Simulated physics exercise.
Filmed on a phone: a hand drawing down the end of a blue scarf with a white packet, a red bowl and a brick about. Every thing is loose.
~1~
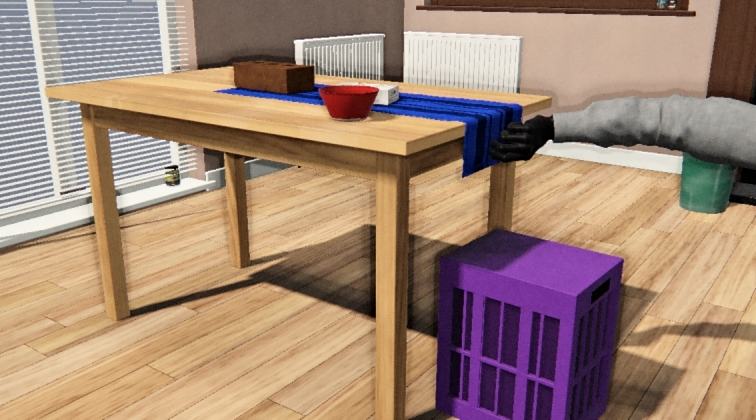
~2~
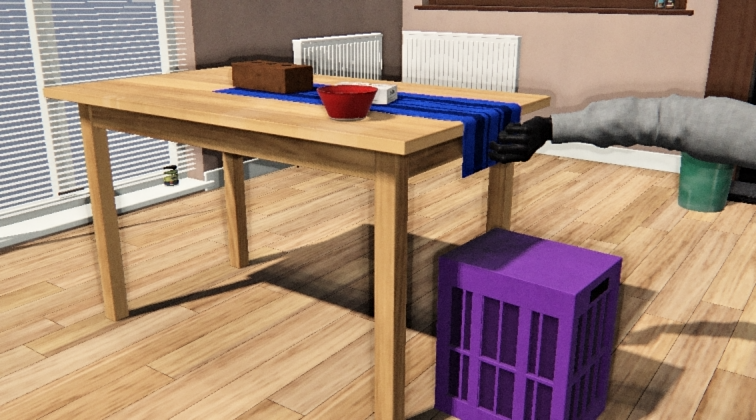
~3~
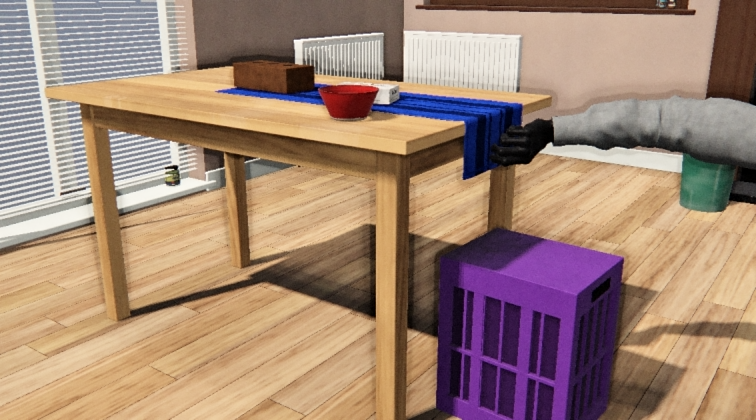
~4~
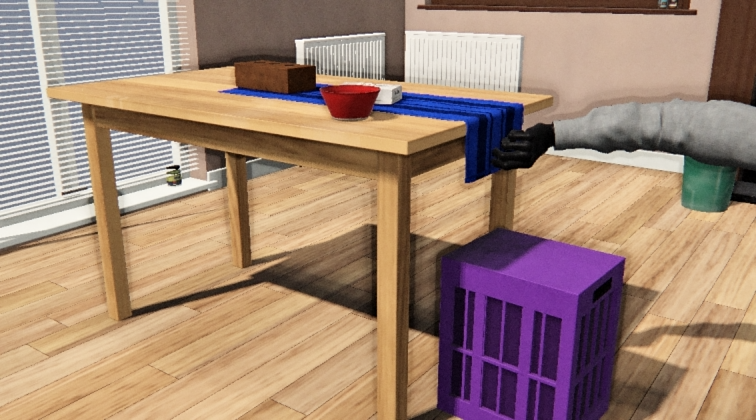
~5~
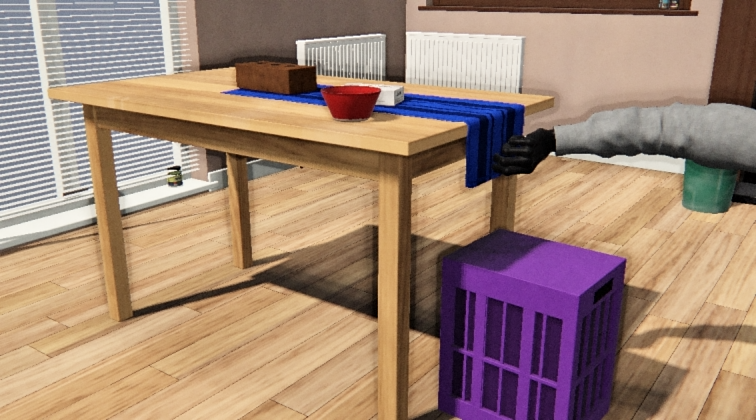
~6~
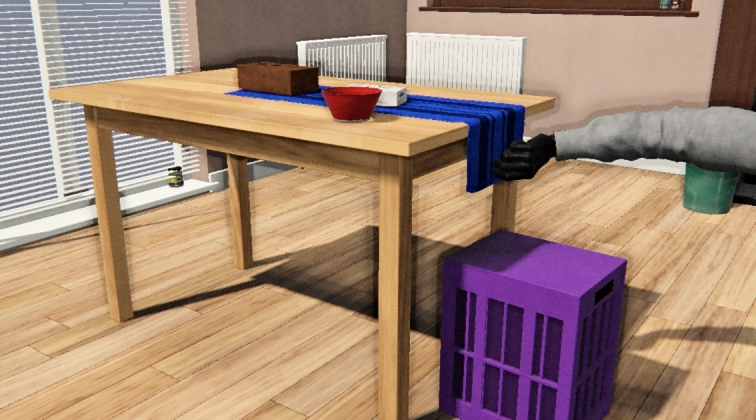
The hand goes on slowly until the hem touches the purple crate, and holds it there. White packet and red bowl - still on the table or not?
White packet: Still on it; red bowl: Still on it.
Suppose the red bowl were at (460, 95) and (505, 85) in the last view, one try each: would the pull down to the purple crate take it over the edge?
Okay, at the first spot it ends up off the top, while at the second it never leaves the top.
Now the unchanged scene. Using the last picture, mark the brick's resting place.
Ends at (327, 83).
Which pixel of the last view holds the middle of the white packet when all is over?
Its centre point is at (433, 101).
Then, 0.18 s on from there, hem going down; packet moved a little; bowl in place.
Then, 0.52 s on from there, hem going down; packet carried along near (404, 98); bowl in place.
Then, 0.80 s on from there, hem on the crate; packet carried along near (427, 101); bowl in place.
In the end, hem on the crate; packet carried along near (433, 101); bowl in place. The white packet keeps clear of the edge and the red bowl stays on the table.
